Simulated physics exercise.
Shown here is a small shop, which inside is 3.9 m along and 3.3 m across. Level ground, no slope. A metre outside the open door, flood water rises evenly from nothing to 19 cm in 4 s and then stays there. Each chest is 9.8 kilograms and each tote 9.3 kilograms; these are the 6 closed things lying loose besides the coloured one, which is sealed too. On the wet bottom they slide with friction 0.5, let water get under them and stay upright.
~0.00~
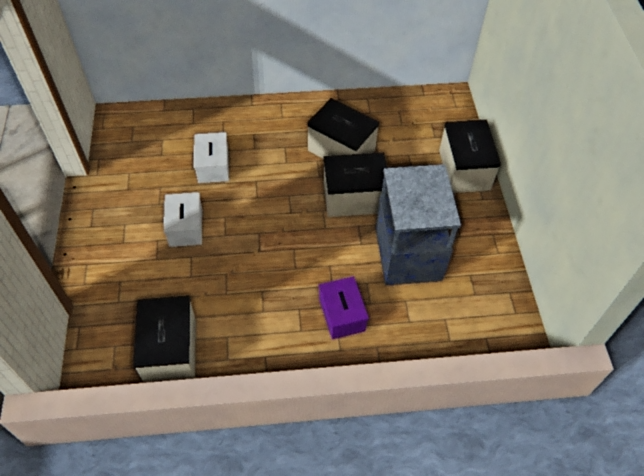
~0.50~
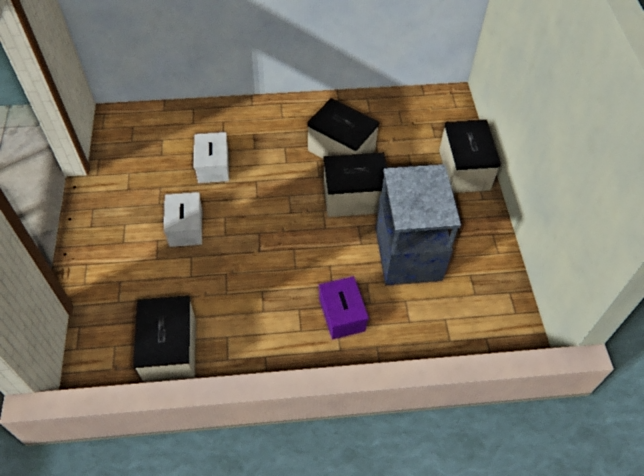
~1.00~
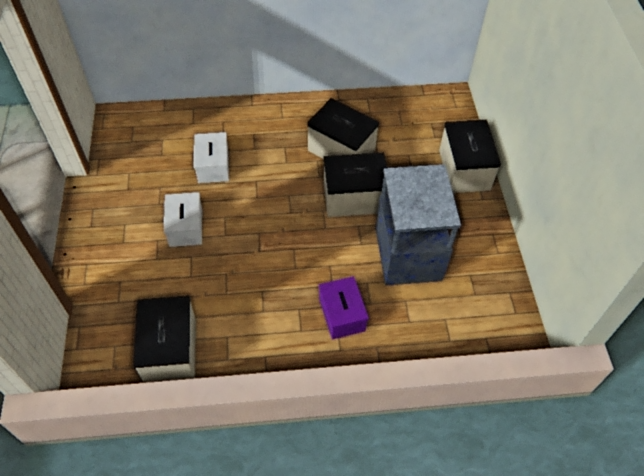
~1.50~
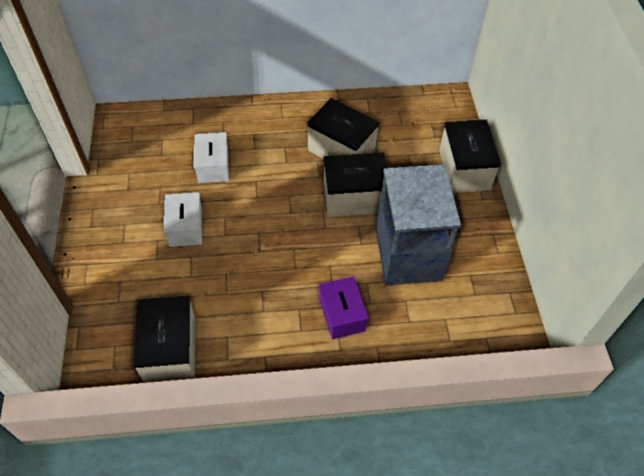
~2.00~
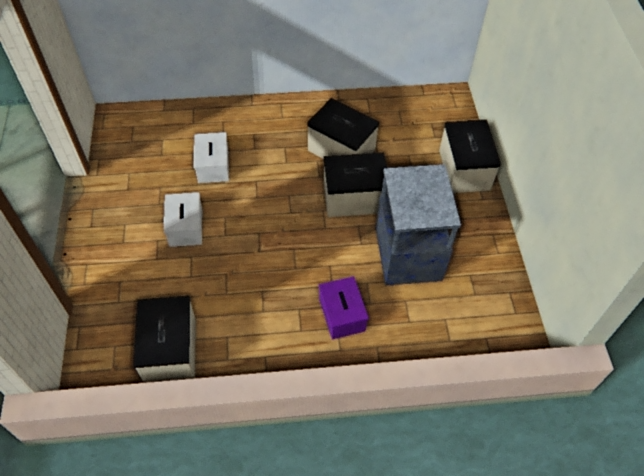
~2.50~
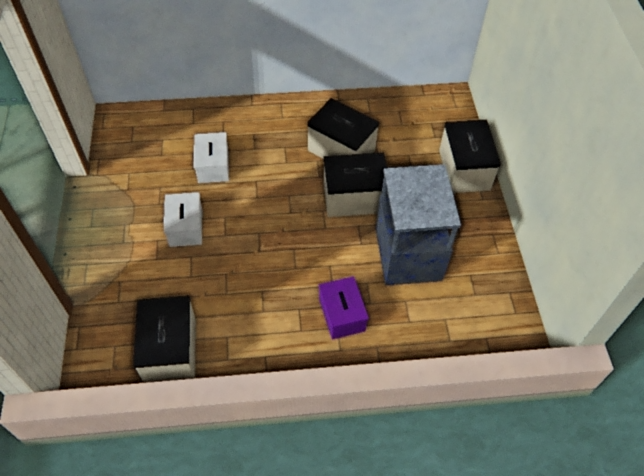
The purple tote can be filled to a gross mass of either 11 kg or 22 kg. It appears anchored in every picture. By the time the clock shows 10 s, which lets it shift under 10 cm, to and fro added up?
Only the heavier amount suffices.
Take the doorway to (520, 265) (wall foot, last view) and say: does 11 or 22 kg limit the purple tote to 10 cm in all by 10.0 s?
Result: The heavier mass is required.
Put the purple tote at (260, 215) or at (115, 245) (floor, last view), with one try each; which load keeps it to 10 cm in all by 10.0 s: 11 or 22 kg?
Note, in order: Heavier only OK; none OK.
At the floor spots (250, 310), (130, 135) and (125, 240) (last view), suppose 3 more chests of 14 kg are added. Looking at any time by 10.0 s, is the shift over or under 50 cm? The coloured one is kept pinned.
The first comes out above the threshold, the second below the threshold, the third above the threshold.
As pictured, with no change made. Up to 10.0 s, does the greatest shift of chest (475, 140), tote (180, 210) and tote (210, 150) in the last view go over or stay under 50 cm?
Below, beyond, beyond.
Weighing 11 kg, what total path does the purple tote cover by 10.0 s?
Adding it all up, something like 200 cm.
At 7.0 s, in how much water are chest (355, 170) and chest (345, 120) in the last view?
Around 4 cm and 6 cm.
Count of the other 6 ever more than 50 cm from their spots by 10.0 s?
5 in all.
After 3.5 s the purple tote would be 0 cm from its start with 11 kg and 0 cm from its start with 22 kg; 0 cm of water round it then.
After 4.5 s the purple tote would be 0 cm from its start with 11 kg and 0 cm from its start with 22 kg; 2 cm of water round it then.
After 7.0 s the purple tote would be 81 cm from its start with 11 kg and 0 cm from its start with 22 kg; 8 cm of water round it then.
After 10.0 s the purple tote would be 143 cm from its start with 11 kg and 0 cm from its start with 22 kg; 10 cm of water round it then.
